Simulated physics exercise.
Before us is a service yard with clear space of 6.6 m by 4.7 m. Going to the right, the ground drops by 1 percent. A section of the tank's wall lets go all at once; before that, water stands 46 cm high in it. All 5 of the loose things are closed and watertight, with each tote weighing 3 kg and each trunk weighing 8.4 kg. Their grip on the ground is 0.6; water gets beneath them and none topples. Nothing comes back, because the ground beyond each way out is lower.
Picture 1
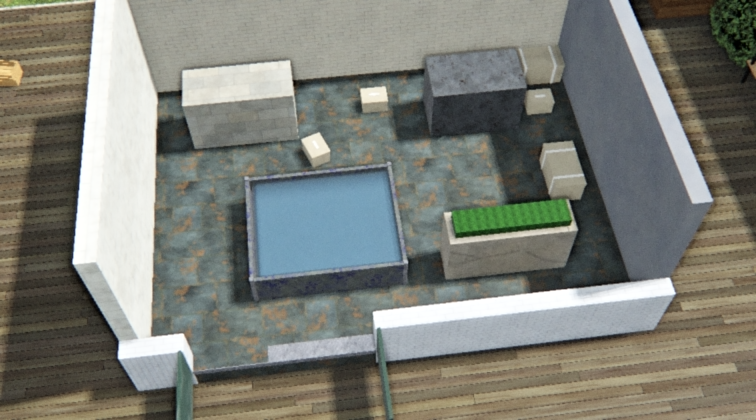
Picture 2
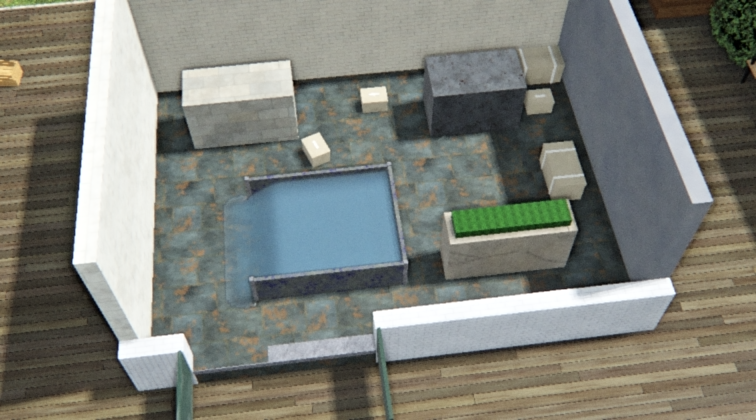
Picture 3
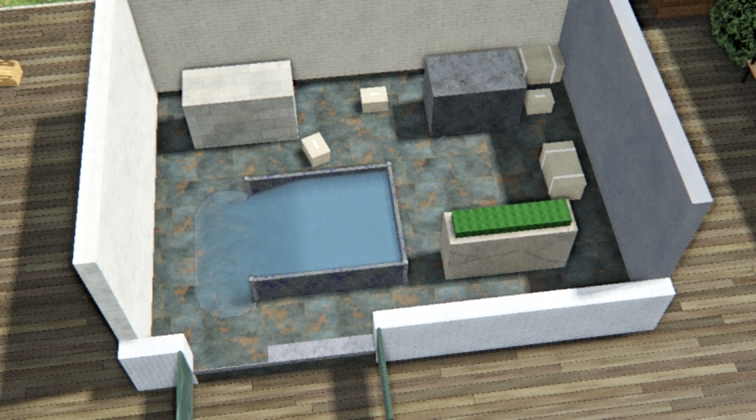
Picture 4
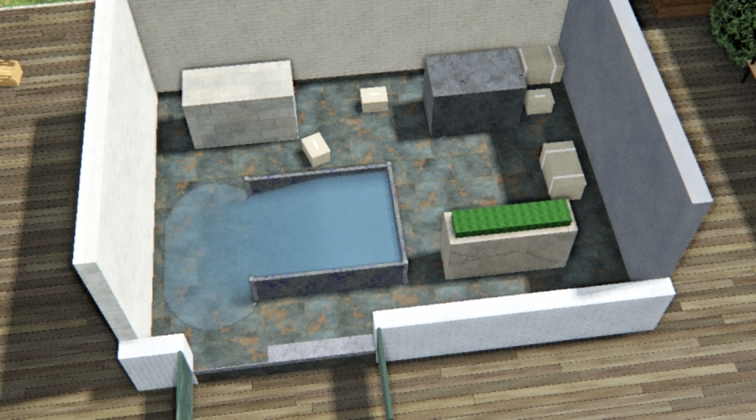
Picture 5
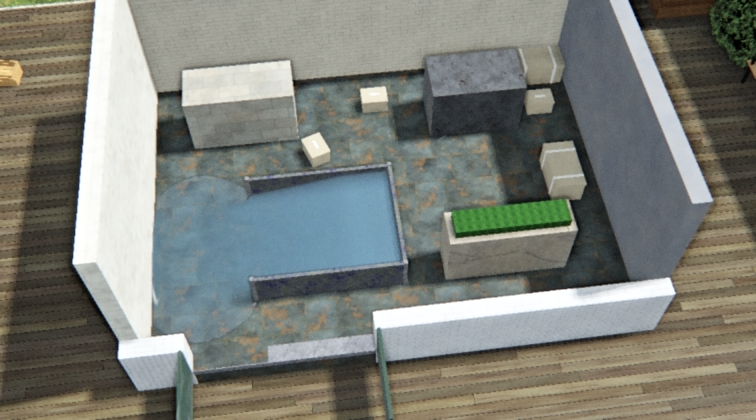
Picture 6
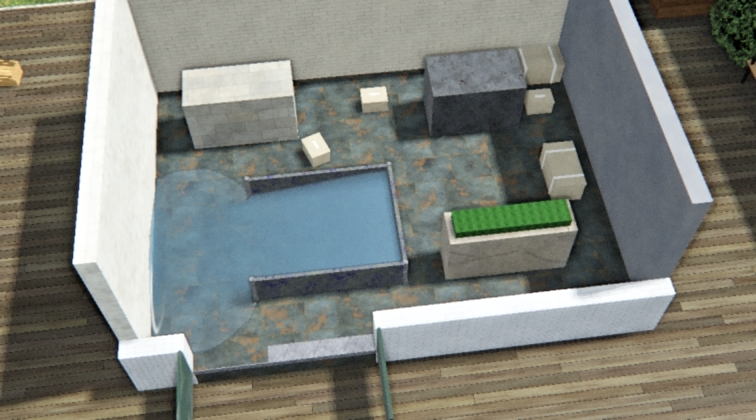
Blue water pours from the tank's open left side and spreads across the floor to the left wall.
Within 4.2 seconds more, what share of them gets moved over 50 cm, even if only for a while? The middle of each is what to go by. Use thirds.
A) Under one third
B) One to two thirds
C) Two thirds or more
Option B: One to two thirds.
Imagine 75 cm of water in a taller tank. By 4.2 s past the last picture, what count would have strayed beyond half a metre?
In that case the number is 2.
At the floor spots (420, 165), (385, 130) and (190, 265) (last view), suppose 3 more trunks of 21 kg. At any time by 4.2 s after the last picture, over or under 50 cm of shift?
Going through them, I'd say falls short, falls short and finally exceeds it.
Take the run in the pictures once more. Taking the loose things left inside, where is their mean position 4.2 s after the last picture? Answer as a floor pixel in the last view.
Around (498, 127).
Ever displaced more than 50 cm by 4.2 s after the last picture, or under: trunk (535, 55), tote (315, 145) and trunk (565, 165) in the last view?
Within the mark, beyond the mark, within the mark.
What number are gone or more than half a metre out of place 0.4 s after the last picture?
The count is 0.
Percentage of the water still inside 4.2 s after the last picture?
Still held: Near 82 %.
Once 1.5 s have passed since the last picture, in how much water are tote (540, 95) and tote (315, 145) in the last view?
I'd put it at 0 cm and 0 cm respectively.
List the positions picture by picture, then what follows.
In the first picture, a tote at (316, 145), on the bottom; a trunk at (537, 57) rests on the ground; water covers 3.3 m2; 0 of 5 have shifted.
In the second picture, a tote at (316, 145) rests on the ground; a trunk at (537, 57) rests on the ground; water covers 4.0 m2; 0 of 5 have shifted.
In the third picture, a tote at (316, 145) rests on the ground; a trunk at (537, 57), on the bottom; water covers 4.9 m2; 0 of 5 have shifted.
In the fourth picture, a tote at (316, 145), on the bottom; a trunk at (537, 57) rests on the ground; water covers 5.9 m2; 0 of 5 have shifted.
In the fifth picture, a tote at (316, 145) rests on the ground; a trunk at (537, 57), on the bottom; water covers 6.7 m2; 0 of 5 have shifted.
In the sixth picture, a tote at (316, 145), on the bottom; a trunk at (537, 57), on the bottom; water covers 7.1 m2; 0 of 5 have shifted.
Then, 0.4 s after the last picture 0 of 5 are over 50 cm from their spots; 0 afloat.
Then, 1.5 s after the last picture 0 of 5 are over 50 cm from their spots; 0 afloat.
Then, 2.8 s after the last picture 0 of 5 are over 50 cm from their spots; 0 afloat.
Then, 4.2 s after the last picture 2 of 5 are over 50 cm from their spots, and 2 have been at some point; 1 afloat.
